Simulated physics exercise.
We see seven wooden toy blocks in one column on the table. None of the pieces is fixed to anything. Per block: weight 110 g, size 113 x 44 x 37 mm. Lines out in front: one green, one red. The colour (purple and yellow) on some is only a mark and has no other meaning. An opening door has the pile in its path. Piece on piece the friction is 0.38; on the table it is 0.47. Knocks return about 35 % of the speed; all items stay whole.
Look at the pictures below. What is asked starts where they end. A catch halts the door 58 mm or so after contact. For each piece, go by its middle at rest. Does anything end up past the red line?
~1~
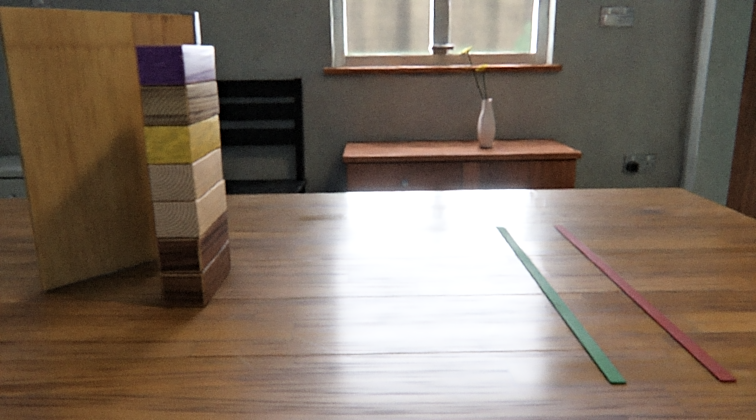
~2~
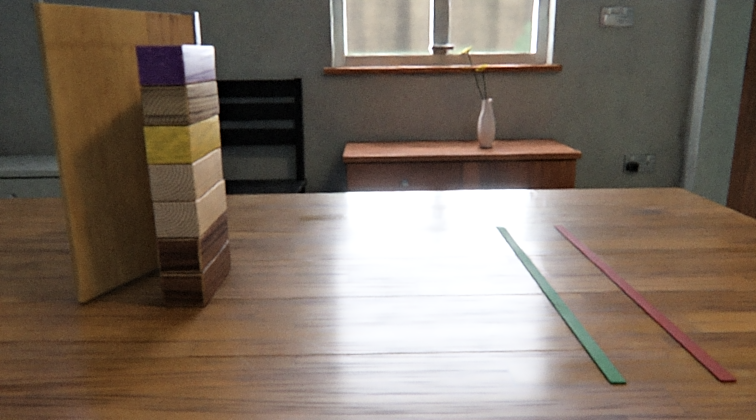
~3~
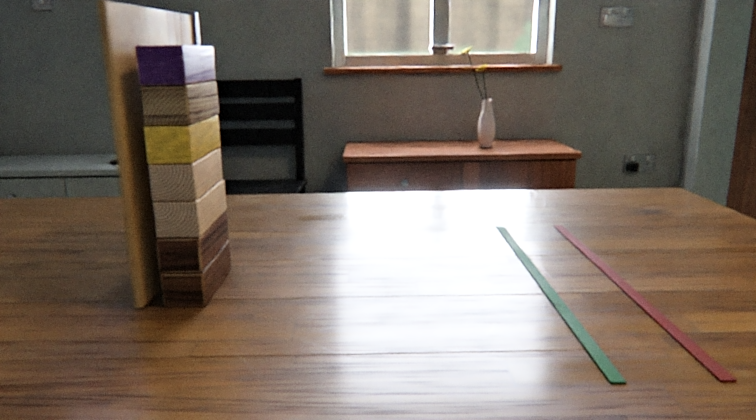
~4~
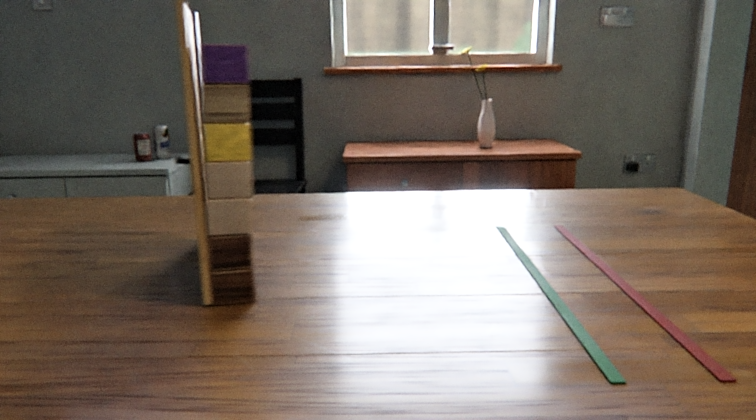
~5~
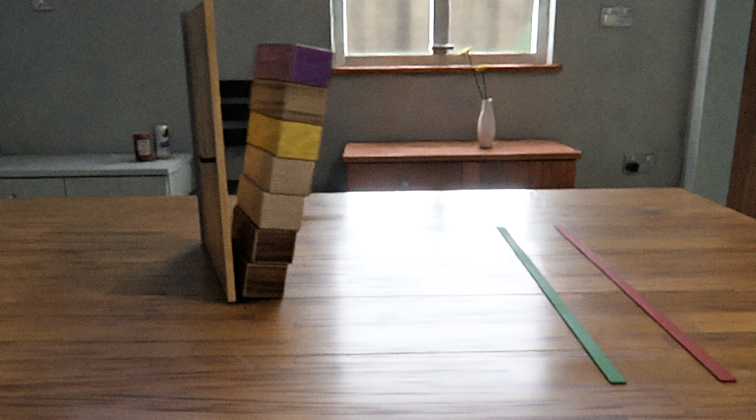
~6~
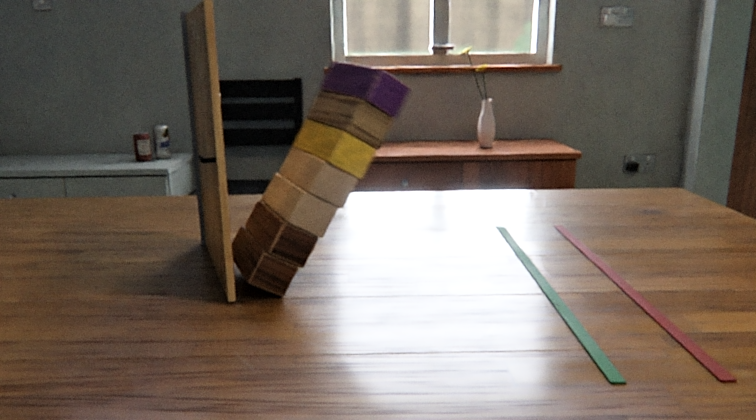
Nothing gets past the red line.
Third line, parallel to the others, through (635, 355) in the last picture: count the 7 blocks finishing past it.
That comes to 1 in total.
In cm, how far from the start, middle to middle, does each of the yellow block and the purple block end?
Net shift, middle to middle: Yellow 32 cm, purple 50 cm.
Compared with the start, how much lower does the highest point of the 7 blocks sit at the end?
Drop: Around 22 cm.
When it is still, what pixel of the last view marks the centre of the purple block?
I'd say its middle settles close to (539, 222).
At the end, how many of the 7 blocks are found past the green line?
Exactly 1 in total.
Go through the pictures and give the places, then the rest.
In the first frame (pixels give the middle of a visible side), door edge (7, 70) 41° before square; green line, near end, (598, 354); red line, near end, (699, 352); purple block (160, 65); yellow block (167, 145); none has stirred.
Door edge (46, 70) 23° before square; purple block (160, 65), in the second frame.
Door edge (110, 69) 4° before square; purple block (160, 65), in the third frame.
Door edge (186, 68) 14° past square; purple block (226, 64) 46 mm from its place; yellow block (228, 143) 44 mm from its place; movement in 7 of them, in the fourth frame.
Door edge (214, 68) 21° past square; purple block (313, 67) 11° from how it stood; yellow block (300, 141) 11° from how it stood; movement in 7 of them, in the fifth frame.
Door edge (214, 68) 21° past square; green line, near end, (598, 354); red line, near end, (699, 352); purple block (389, 94) 31° from how it stood, 29 mm lower; yellow block (353, 156) 31° from how it stood, 19 mm lower; steepest lean 31°, the block at (314, 215); movement in 7 of them, in the sixth frame.
Then, 0.07 s past the last view, none of the 7 blocks past the red line, 7 disturbed; yellow block 54° from how it stood, 6 cm lower; purple block 52° from how it stood, 9 cm lower.
Then, 0.17 s past the last view, none of the 7 blocks past the red line, 7 disturbed; yellow block on its side; purple block on its side.
In the end, none of the 7 blocks past the red line, 7 disturbed; yellow block on its side; purple block on its side. The farthest middle lies 45 mm short of that line. From the last view, middles, yellow block near (438, 238), purple block near (538, 223).
